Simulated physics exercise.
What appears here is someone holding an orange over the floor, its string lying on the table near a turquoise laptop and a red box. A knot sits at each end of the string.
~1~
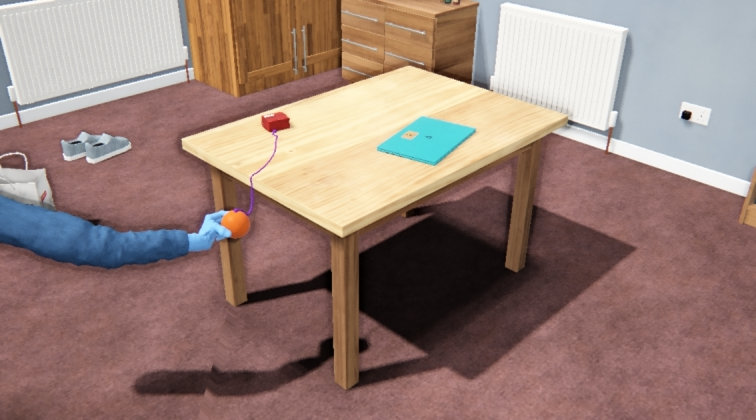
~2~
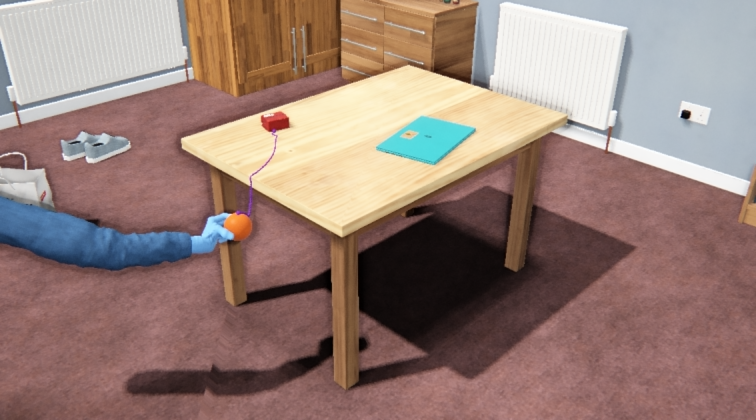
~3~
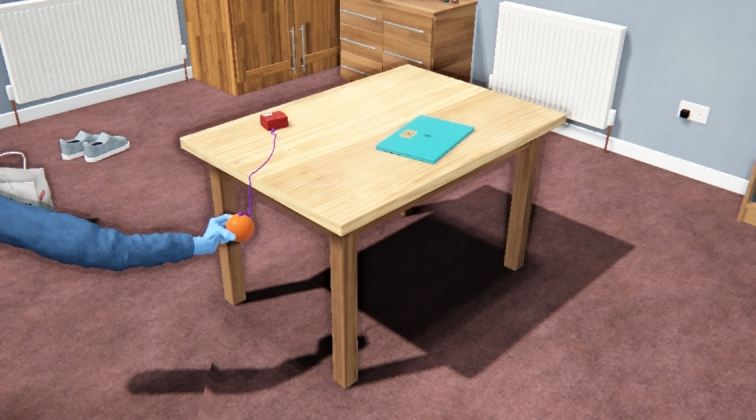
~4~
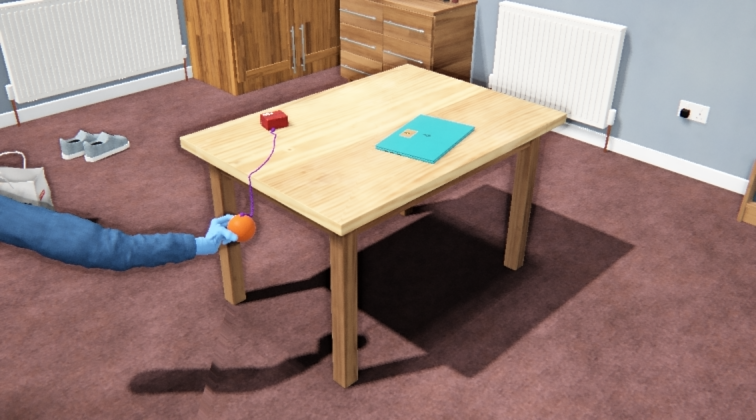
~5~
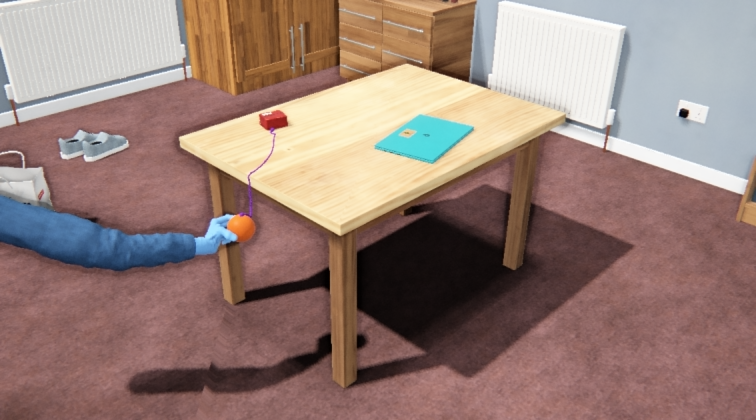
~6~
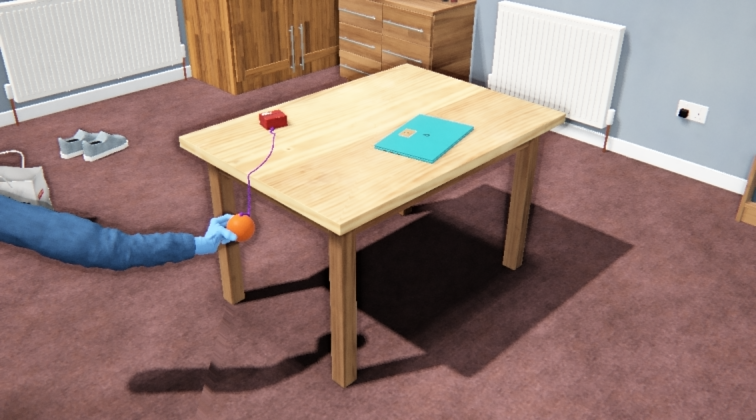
In this clip, a gloved hand holds an orange beside a wooden table, with a purple string running up to a red box near a turquoise laptop; the hand and orange shift very slightly right, then stay almost still.
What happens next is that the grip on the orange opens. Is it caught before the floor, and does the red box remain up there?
What you'd see is the orange that goes all the way down, while the red box comes off too.
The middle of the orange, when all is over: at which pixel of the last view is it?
Resting place: Roughly (217, 382).
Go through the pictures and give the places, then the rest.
In the first picture, orange (236, 224); turquoise laptop (428, 137); red box (275, 116).
In the second picture, orange (238, 227).
In the third picture, orange (240, 228).
In the fourth picture, orange (242, 228); string through (274, 145) (265, 164).
In the fifth picture, orange (241, 228); string through (273, 145) (264, 163).
In the sixth picture, orange (241, 228); turquoise laptop (426, 135); red box (273, 114); string tied to the box, with little slack.
Then, 0.36 s past the final frame, orange in the air near (252, 328); laptop still; box tugged along near (245, 150).
Then, 0.72 s past the final frame, orange on the floor near (232, 356); laptop still; box down on the floor.
Then, 1.08 s past the final frame, orange on the floor near (214, 372); laptop still; box down on the floor.
When it is over, orange on the floor near (217, 382); laptop still; box down on the floor. The orange reaches the floor and the red box gets pulled over the edge.
